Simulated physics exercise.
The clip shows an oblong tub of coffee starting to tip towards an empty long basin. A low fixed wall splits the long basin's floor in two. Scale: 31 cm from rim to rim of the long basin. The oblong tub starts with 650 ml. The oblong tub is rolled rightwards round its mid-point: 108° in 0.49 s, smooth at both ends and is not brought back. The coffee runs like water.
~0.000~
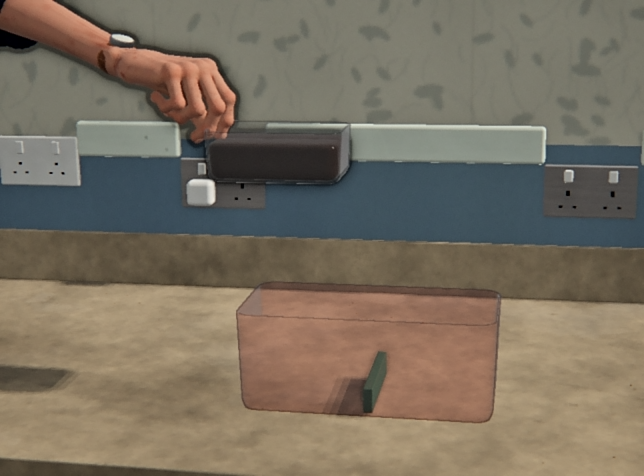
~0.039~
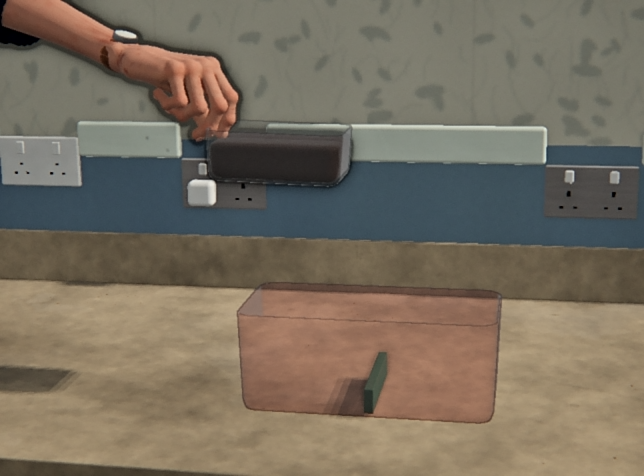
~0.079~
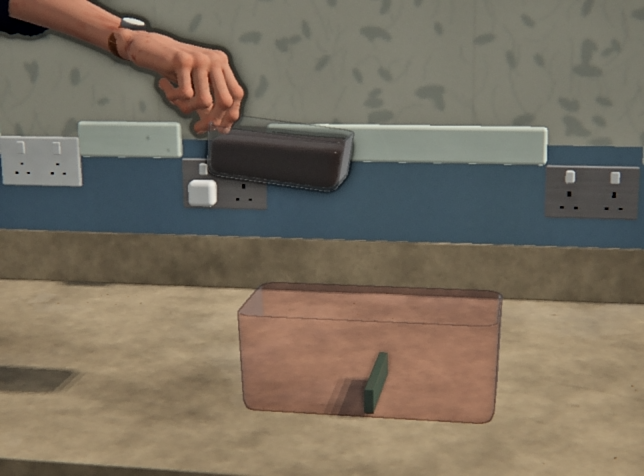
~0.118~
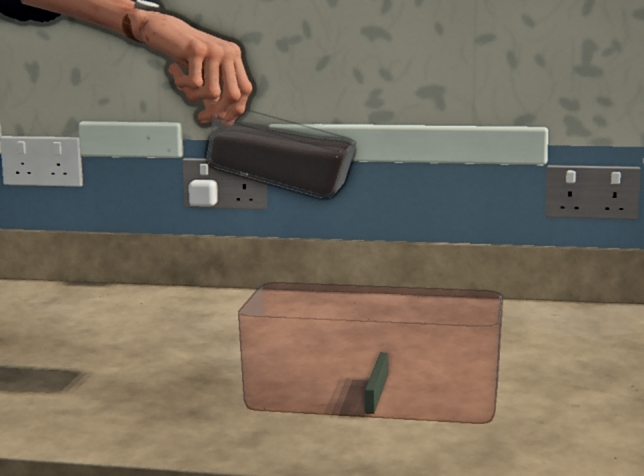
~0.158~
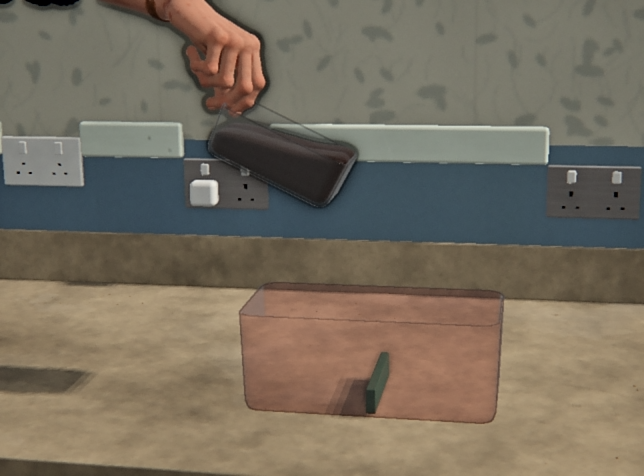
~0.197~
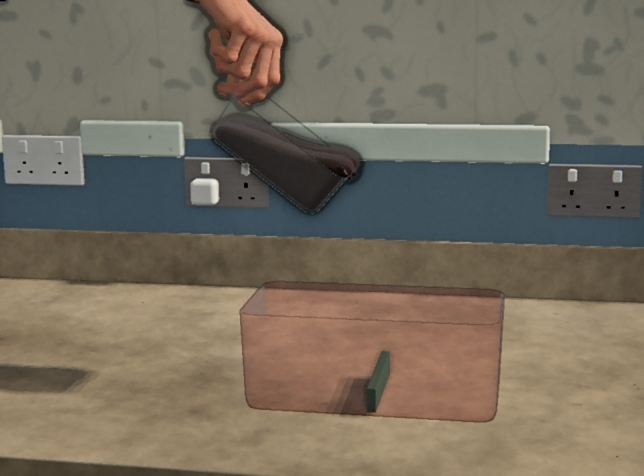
The video shows a hand at the upper left of a dark oblong tub above a clear, pinkish long basin on a counter. The hand moves right as the tub tilts steadily rightwards, its right end dipping, while the basin stays still.
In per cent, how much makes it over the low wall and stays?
About 58 per cent.
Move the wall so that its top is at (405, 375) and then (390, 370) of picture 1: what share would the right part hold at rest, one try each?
In turn about 25 and 45 per cent.
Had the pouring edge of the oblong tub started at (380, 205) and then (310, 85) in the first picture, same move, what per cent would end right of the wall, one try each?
First 60, then 30 per cent.
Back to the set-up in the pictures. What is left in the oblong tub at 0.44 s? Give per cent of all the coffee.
About 10 per cent.
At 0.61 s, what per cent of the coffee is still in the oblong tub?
About 2 per cent.
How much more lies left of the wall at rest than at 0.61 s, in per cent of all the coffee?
Some 24 per cent.
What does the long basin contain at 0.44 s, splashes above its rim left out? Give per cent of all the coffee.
About 34 per cent.
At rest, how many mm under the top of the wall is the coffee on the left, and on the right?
Left about 22 mm, right about 14 mm.
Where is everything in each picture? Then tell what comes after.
The first frame shows tilt 0°; pouring edge (345, 130); surface from (218, 139) to (344, 141); the long basin's rim runs from (248, 299) to (499, 309); the wall's top is at (375, 371).
The second frame shows tilt 2°; pouring edge (347, 132); surface from (218, 138) to (345, 142).
The third frame shows tilt 7°; pouring edge (349, 139); surface from (220, 136) to (347, 145).
The fourth frame shows tilt 15°; pouring edge (351, 148); surface from (221, 133) to (349, 149).
The fifth frame shows tilt 26°; pouring edge (351, 161); surface from (222, 129) to (347, 152); 1 per cent is over the edge.
The sixth frame shows tilt 38°; pouring edge (348, 175); surface from (223, 122) to (332, 153); 7 per cent is over the edge.
By 0.44 s the tilt is 105° and 10 per cent is still to pour, 1 is left of the wall and 34 right of it.
By 0.61 s the tilt is 108° and 2 per cent is still to pour, 12 is left of the wall and 72 right of it.
By 0.79 s the tilt is 108° and 0 per cent is still to pour, 25 is left of the wall and 62 right of it.
By 0.99 s the tilt is 108° and 0 per cent is still to pour, 32 is left of the wall and 62 right of it.
At rest 35 per cent lies left of the wall, 58 right of it and 6 outside.
